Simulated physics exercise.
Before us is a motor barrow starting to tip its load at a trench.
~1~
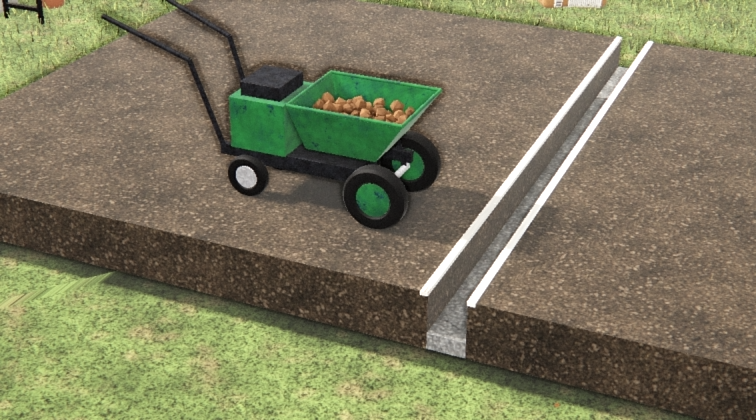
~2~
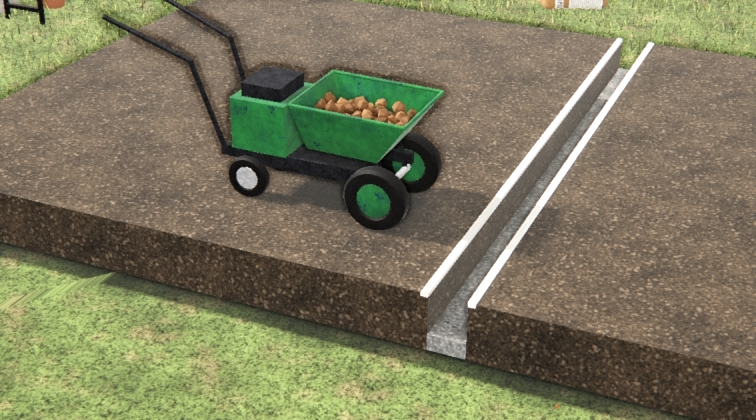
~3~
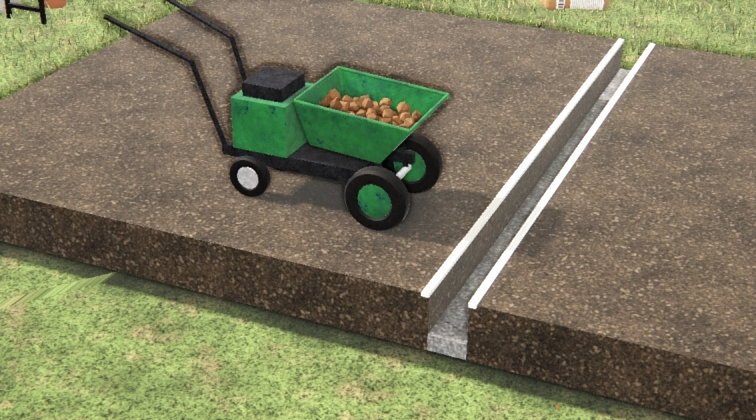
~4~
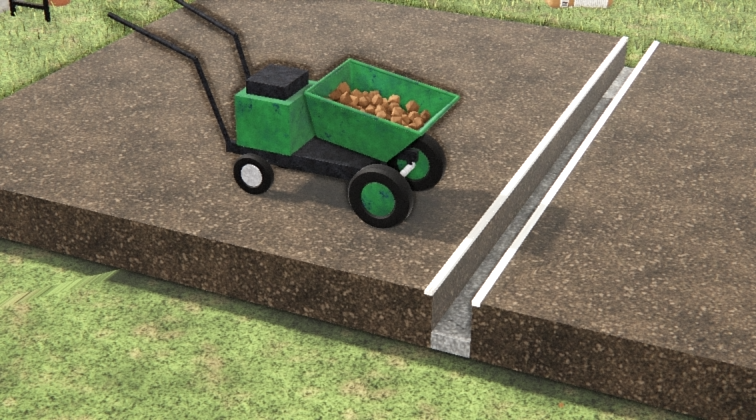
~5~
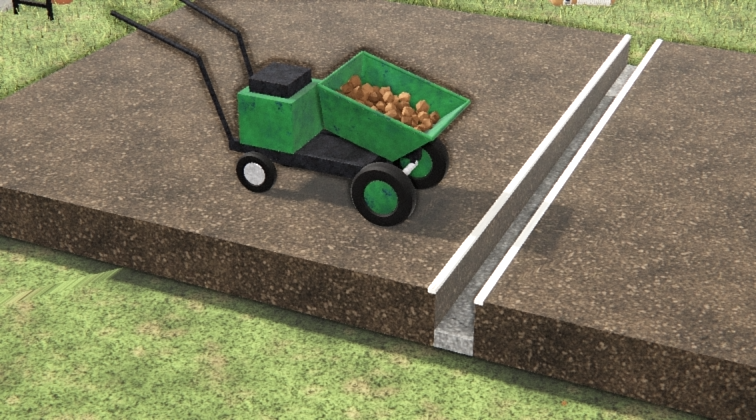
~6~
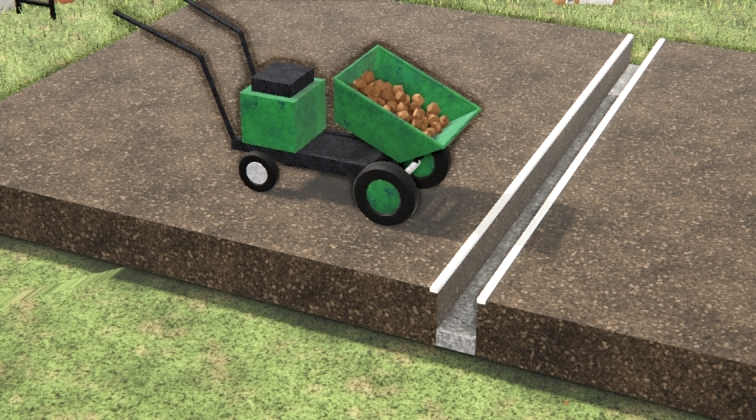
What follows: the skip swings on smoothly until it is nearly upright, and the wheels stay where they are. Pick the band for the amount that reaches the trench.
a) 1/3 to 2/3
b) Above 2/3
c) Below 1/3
Above 2/3.
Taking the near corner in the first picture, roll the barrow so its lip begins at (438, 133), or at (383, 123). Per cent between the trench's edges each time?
Result: Try 1 = 10 %, try 2 = 70 %.
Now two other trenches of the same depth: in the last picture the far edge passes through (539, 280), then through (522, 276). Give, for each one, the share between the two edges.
Lab note: Try one about 100 %, try two about 100 %.
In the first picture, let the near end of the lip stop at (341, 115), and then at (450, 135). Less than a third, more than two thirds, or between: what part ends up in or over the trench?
One: Below one third. Two: Below one third.
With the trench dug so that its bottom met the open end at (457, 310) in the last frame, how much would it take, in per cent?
About 70 per cent.
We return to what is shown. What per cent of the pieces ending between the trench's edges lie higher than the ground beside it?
It works out at about 0 percent.
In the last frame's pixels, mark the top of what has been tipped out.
The top settles at about (564, 230).
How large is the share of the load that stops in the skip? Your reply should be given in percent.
0 %, about.
Shortly afterwards, skip tipped steeply; the whole lot in the skip.
Next, skip tipped right over; near half in the skip; only a few short of the trench; near a third in or heaped over the trench; only a few beyond it.
Some moments later, skip tipped right over; all but a few in or heaped over the trench; a little beyond it.
In the end, skip tipped right over; all but a few in or heaped over the trench; a little beyond it.
